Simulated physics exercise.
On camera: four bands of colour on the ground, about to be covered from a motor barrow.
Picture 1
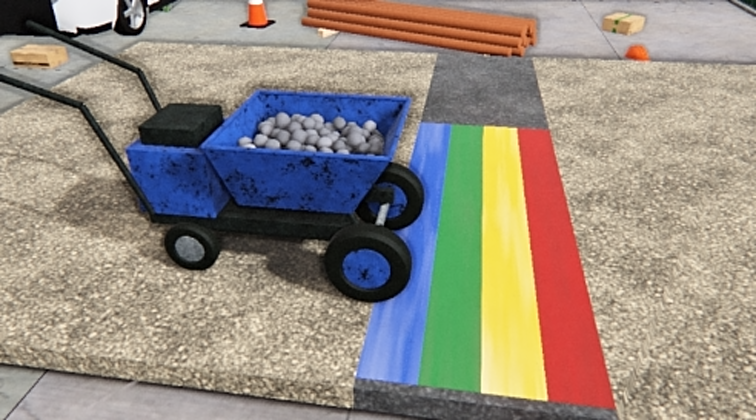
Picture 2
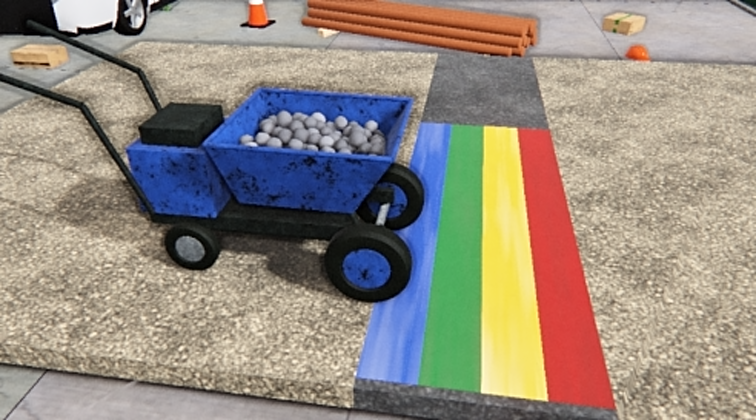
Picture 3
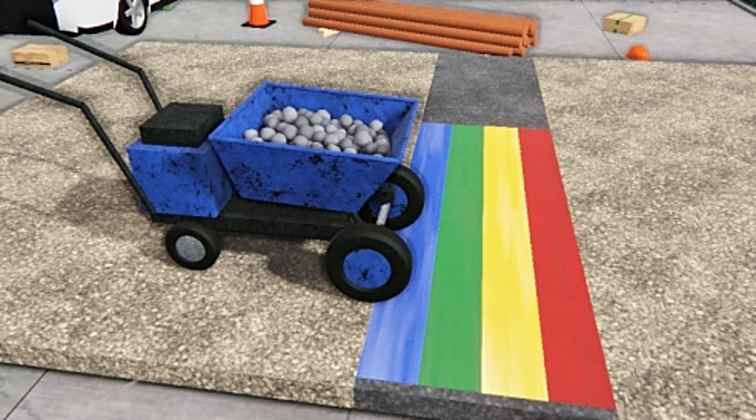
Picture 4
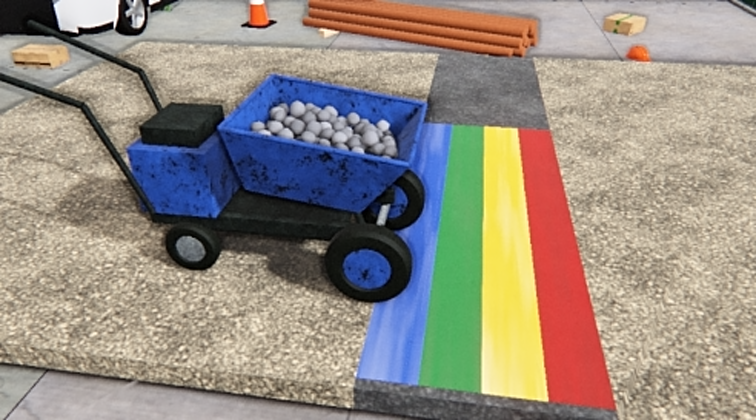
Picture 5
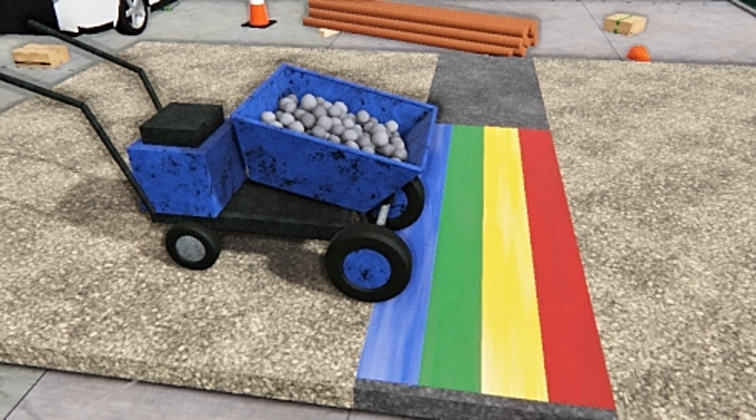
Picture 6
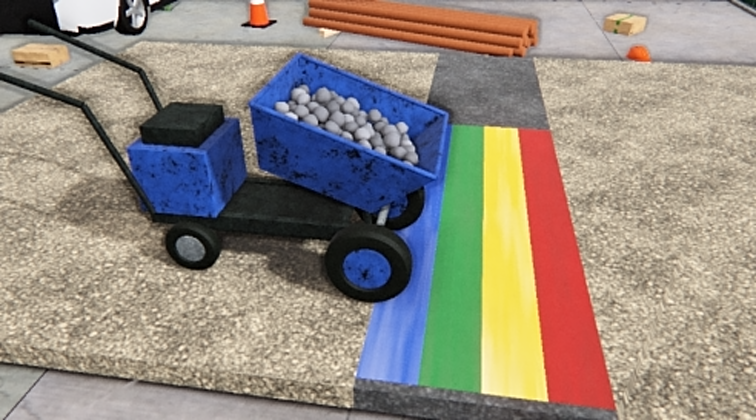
The blue skip of a motor barrow, loaded with round grey cobbles, starts out level beside blue, green, yellow and red strips on the ground. It then tilts steadily toward the right, its back end rising and its front lip dipping over the blue strip, while the wheels stay still.
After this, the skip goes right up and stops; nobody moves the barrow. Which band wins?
The heap favours the yellow strip.
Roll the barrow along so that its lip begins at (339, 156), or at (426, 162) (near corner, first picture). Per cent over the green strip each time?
The first gives 40 %, the second 0 %.
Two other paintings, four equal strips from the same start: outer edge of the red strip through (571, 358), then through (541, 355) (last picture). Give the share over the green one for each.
In turn 0 and 0 in a hundred.
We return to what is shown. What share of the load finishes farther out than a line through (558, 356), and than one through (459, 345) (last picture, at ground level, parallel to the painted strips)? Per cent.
The first gives 40 %, the second 100 %.
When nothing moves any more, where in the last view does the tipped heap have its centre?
Around (534, 271).
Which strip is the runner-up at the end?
The runner-up: The red one.
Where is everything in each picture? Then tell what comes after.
Lip of the skip near (389, 160), level; top of the load near (313, 141), round cobbles; blue strip near (395, 332); green strip near (453, 339); yellow strip near (512, 345); red strip near (572, 352), in the first frame.
Lip of the skip near (392, 160), level; top of the load near (301, 136), in the second frame.
Lip of the skip near (399, 162), tipped barely; top of the load near (306, 133), in the third frame.
Lip of the skip near (409, 166), tipped a little; top of the load near (298, 128), in the fourth frame.
Lip of the skip near (422, 171), tipped a little; top of the load near (308, 122), in the fifth frame.
Lip of the skip near (435, 178), tipped clearly; top of the load near (308, 122); blue strip near (396, 333); green strip near (453, 339); yellow strip near (512, 346); red strip near (573, 353), in the sixth frame.
Shortly afterwards, skip tipped steeply; the whole lot in the skip.
Next, skip tipped right over; all but a few in the skip; a little over the yellow strip; only a few over the red strip; only a few falling.
Some moments later, skip tipped right over; near a third in the skip; near a quarter over the yellow strip; near a quarter over the red strip; a little off the paint.
In the end, skip tipped right over; none at all over the blue strip; a little over the green strip; near half over the yellow strip; near a third over the red strip; near a quarter off the paint.
